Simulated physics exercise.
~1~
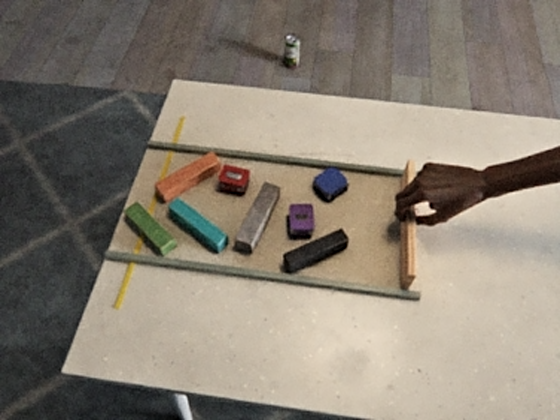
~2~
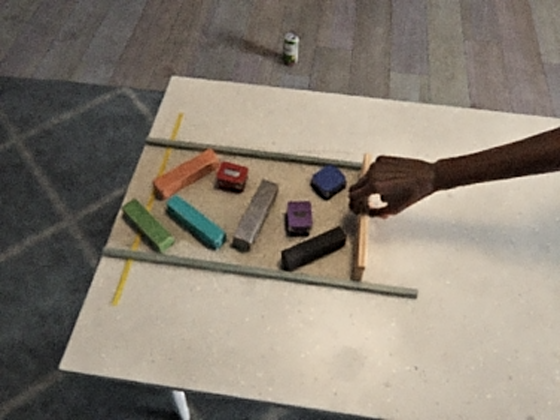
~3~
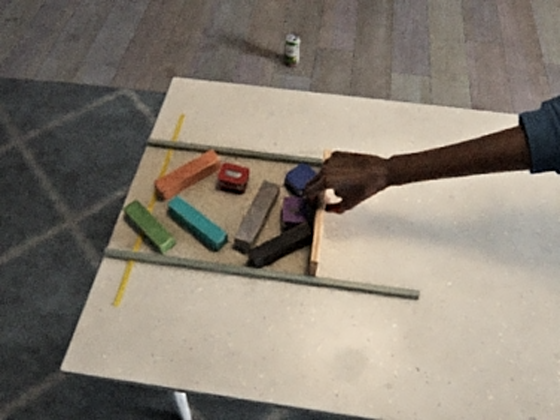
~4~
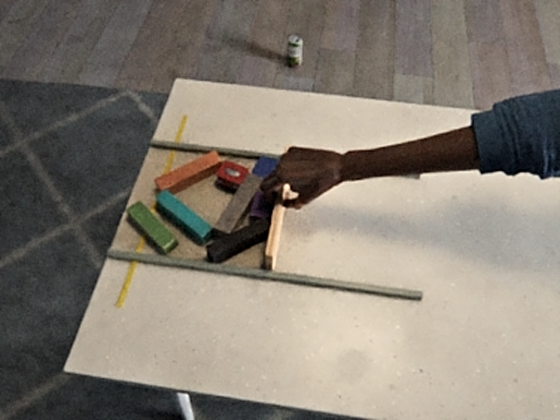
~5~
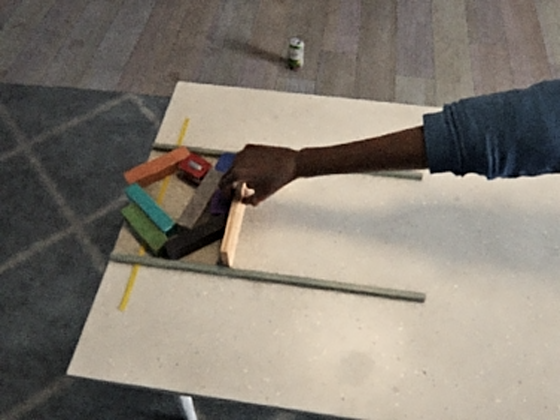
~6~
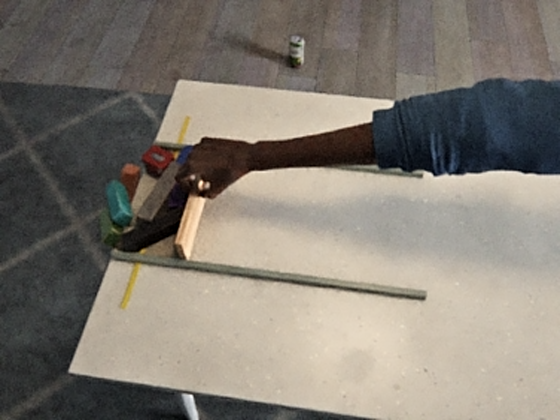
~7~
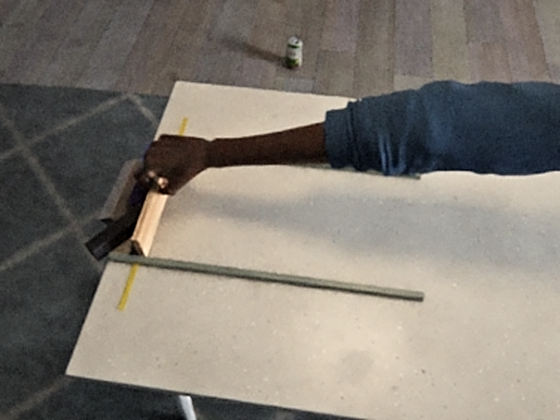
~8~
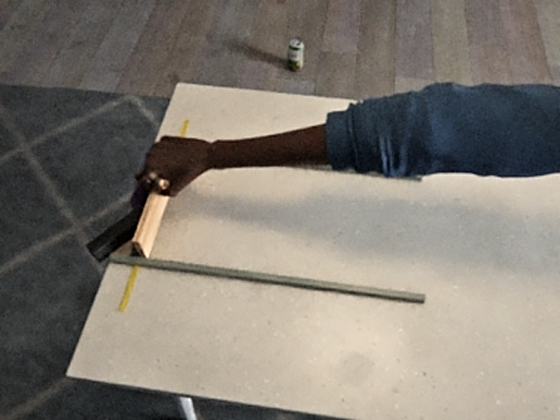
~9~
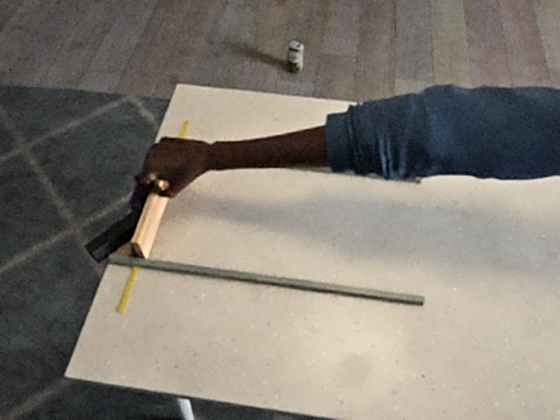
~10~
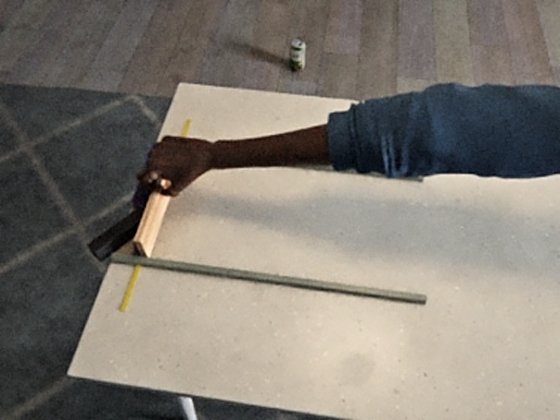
A hand holds a small wooden board upright at the right end of two rails on a pale tabletop, seen from above by a slightly swaying camera. Between the rails lie orange, green, turquoise and grey bars, a black stick, and small red, blue and purple cases, with yellow tape near the table's left edge. The hand slides the board left, gathering the black, purple and blue pieces, then the grey bar and the rest. The crowded pieces spill over the left edge, and the orange, green, turquoise, red and grey ones disappear. The board stops at the tape, the black stick jutting past the edge.
